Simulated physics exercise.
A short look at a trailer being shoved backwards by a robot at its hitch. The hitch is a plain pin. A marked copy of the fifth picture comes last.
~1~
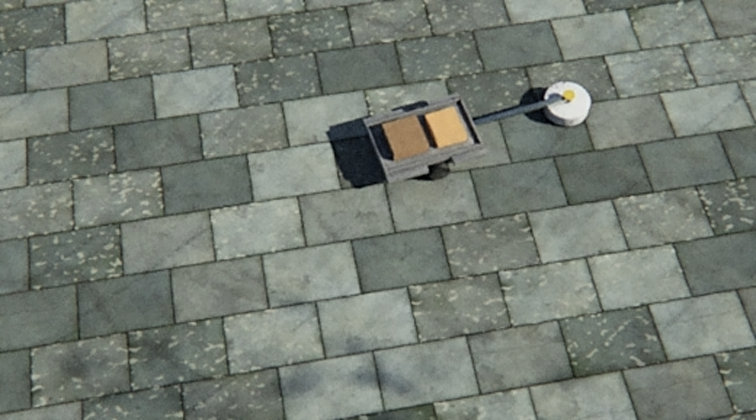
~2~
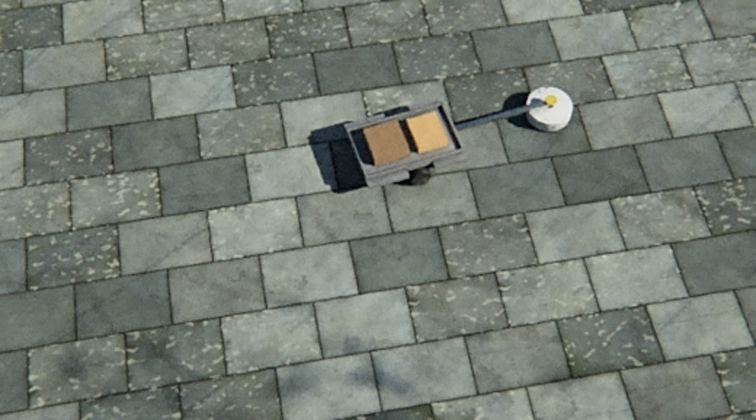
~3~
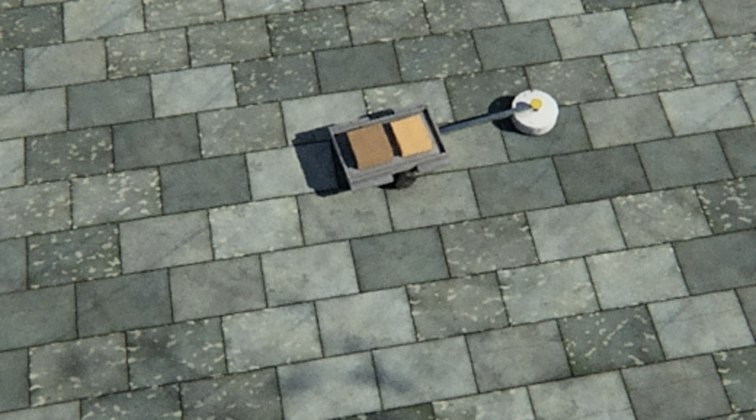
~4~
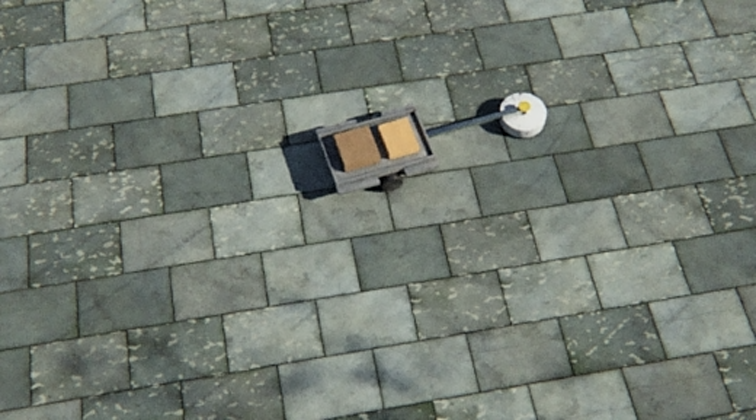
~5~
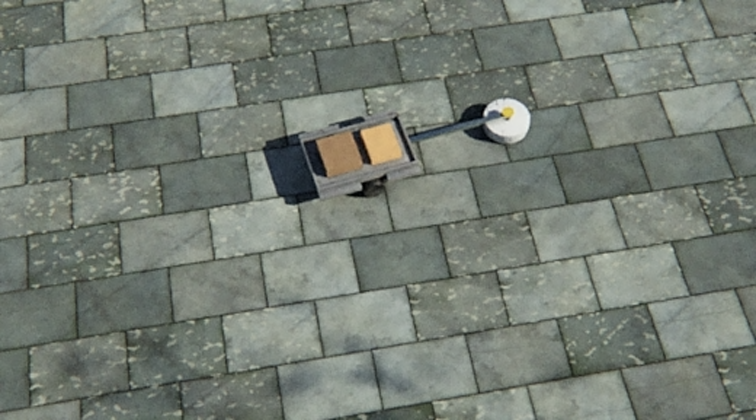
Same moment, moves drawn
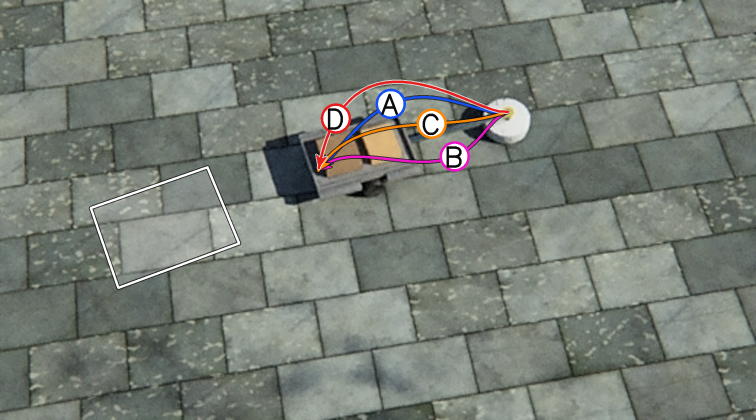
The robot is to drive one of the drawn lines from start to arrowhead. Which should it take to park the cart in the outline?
Route C.
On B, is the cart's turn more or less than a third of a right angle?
Less than that.
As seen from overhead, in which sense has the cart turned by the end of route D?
It turns anticlockwise.
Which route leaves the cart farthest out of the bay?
D is the worst.
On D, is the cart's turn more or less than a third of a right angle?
More than that.
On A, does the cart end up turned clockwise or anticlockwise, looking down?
Anticlockwise.
On the marked copy, A from (508, 112) via (398, 101) to (320, 169); B from (508, 112) via (429, 162) to (318, 171); C from (508, 112) via (405, 126) to (318, 171); D from (508, 112) via (385, 83) to (319, 168); the bay at (164, 226).
Taking C. A third of the way, robot (437, 131), cart (288, 173).
Two thirds of the way, robot (365, 141), cart (221, 200).
When it is over, robot (319, 178), cart (162, 225); the cart stands in the bay.
As for the rest, A leaves the cart at (186, 266), out of the bay; B leaves the cart at (157, 164), out of the bay; D leaves the cart at (226, 298), out of the bay.
